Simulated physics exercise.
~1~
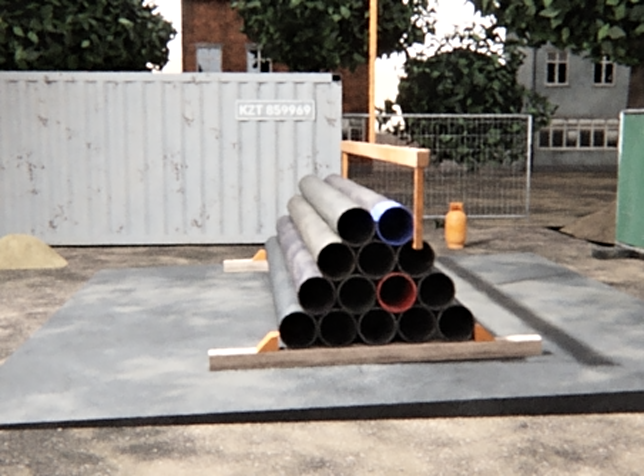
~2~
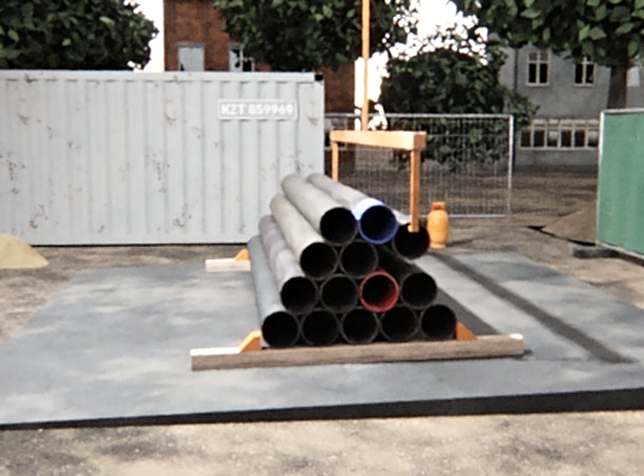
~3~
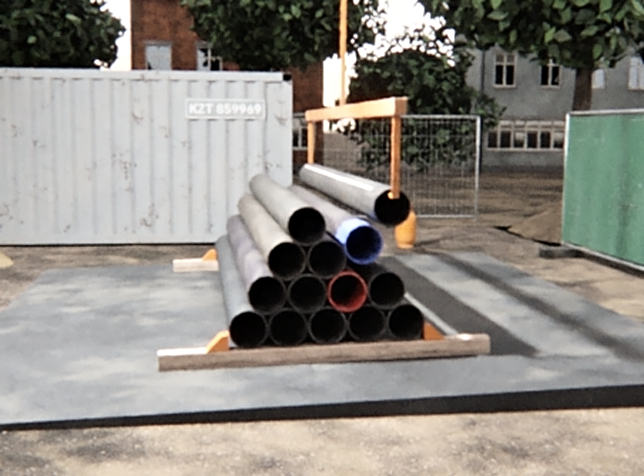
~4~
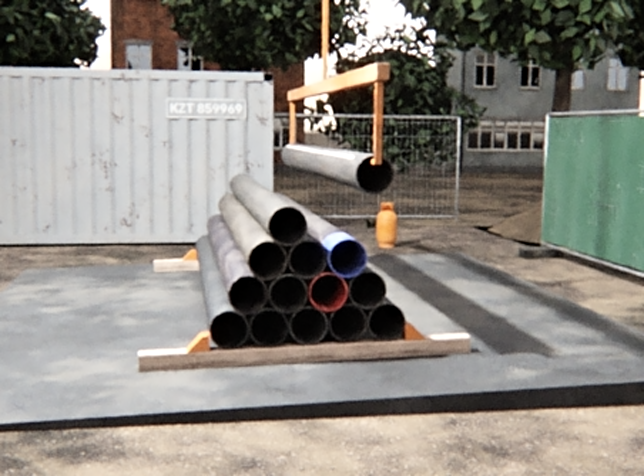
A stack of steel pipes on a yard pad, an orange beam lifting one away as the blue pipe settles lower right.
